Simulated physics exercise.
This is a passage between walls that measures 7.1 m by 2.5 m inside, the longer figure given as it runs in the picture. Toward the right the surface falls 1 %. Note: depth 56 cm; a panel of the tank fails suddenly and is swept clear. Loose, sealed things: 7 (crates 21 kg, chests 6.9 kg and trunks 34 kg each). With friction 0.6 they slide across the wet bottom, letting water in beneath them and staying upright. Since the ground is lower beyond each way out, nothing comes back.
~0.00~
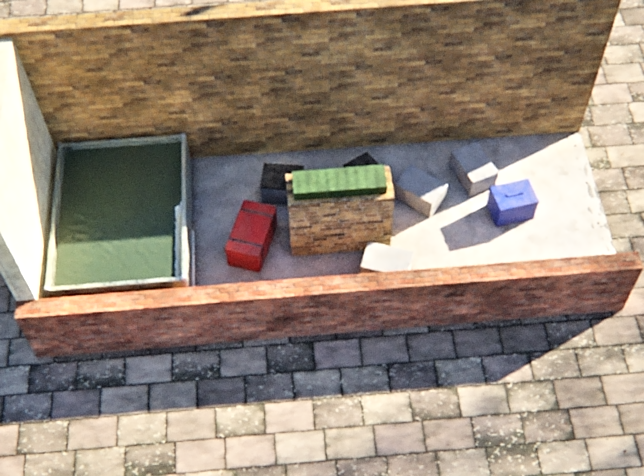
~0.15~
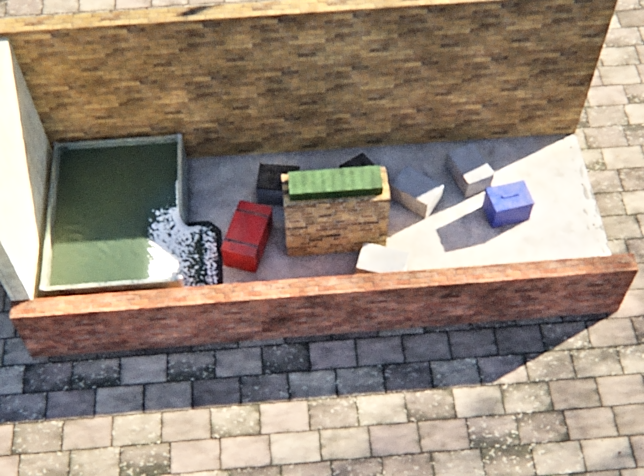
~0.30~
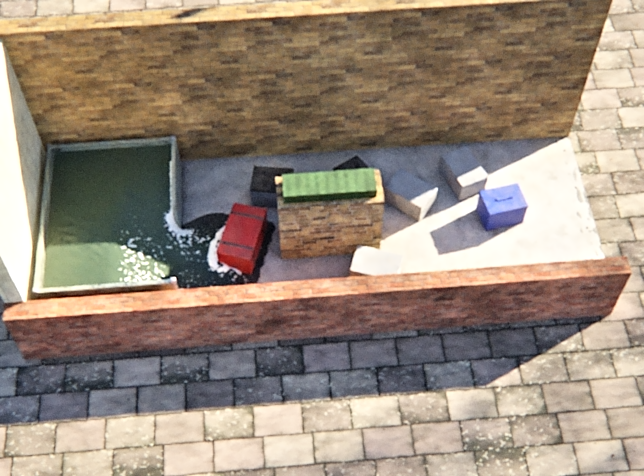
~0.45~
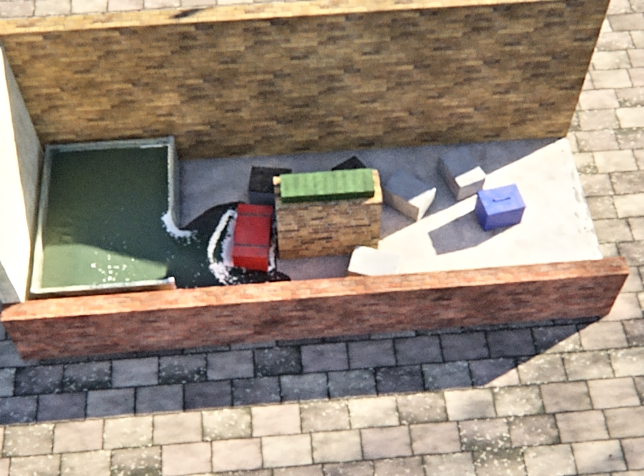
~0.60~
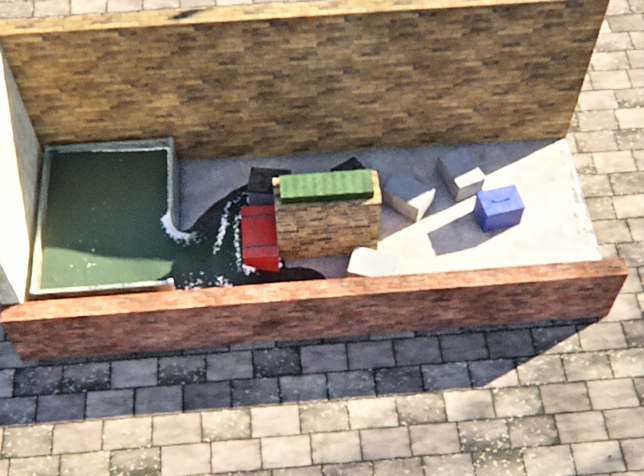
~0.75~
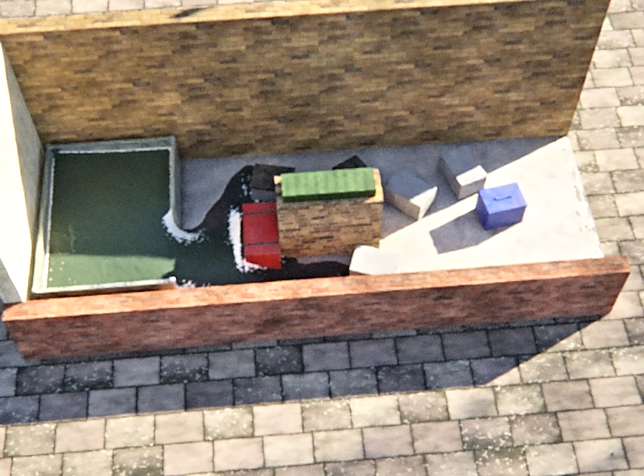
Water pouring from a tank between brick walls, pushing a red trunk rightward against a brick block and spreading around it.
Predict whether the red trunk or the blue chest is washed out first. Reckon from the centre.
The blue one is washed out first.
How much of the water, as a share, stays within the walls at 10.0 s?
I'd say some 44 percent hasn't gone yet.
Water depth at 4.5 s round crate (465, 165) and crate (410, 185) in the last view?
Depth approx. 5 cm / 6 cm.
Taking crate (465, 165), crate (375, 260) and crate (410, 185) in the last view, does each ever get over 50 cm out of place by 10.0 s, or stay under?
First stays inside the line, second crosses the line, third stays inside the line.
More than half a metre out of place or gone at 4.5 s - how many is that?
3.
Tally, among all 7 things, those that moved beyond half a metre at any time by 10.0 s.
It adds up to 3.
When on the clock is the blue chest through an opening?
Roughly 3.0 s, I'd say.
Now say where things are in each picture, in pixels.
The first picture shows the red trunk at (251, 227), on the bottom; the blue chest at (514, 194), on the bottom; 3.4 m2 under water; 0 of 7 have shifted.
The second picture shows the red trunk at (246, 228) rests on the ground; the blue chest at (510, 195) rests on the ground; 4.0 m2 under water; 0 of 7 have shifted.
The third picture shows the red trunk at (242, 230) rests on the ground; the blue chest at (504, 198) rests on the ground; 4.5 m2 under water; 0 of 7 have shifted.
The fourth picture shows the red trunk at (252, 230) rests on the ground, 18 cm from its start; the blue chest at (502, 199) rests on the ground; 4.9 m2 under water; 1 of 7 have shifted.
The fifth picture shows the red trunk at (259, 231), on the bottom, 28 cm from its start; the blue chest at (501, 200), on the bottom; water covers 5.6 m2; 1 of 7 have shifted.
The sixth picture shows the red trunk at (261, 228) rests on the ground, 28 cm from its start; the blue chest at (503, 198), on the bottom; 6.3 m2 under water; 1 of 7 have shifted.
After 2.0 s the red trunk is near (261, 226), 0.3 m from its start, aground; the blue chest is near (503, 197), 0.0 m from its start, aground; 0 of 7 are out; 1 afloat.
After 4.5 s the red trunk is near (261, 224), 0.3 m from its start, aground; the blue chest has gone out (at 3.2 s); 2 of 7 are out; 2 afloat.
After 7.0 s the red trunk is near (259, 224), 0.3 m from its start, aground; the blue chest has gone out (at 3.2 s); 2 of 7 are out; 2 afloat.
After 10.0 s the red trunk is near (259, 224), 0.3 m from its start, aground; the blue chest has gone out (at 3.2 s); 2 of 7 are out; 2 afloat.
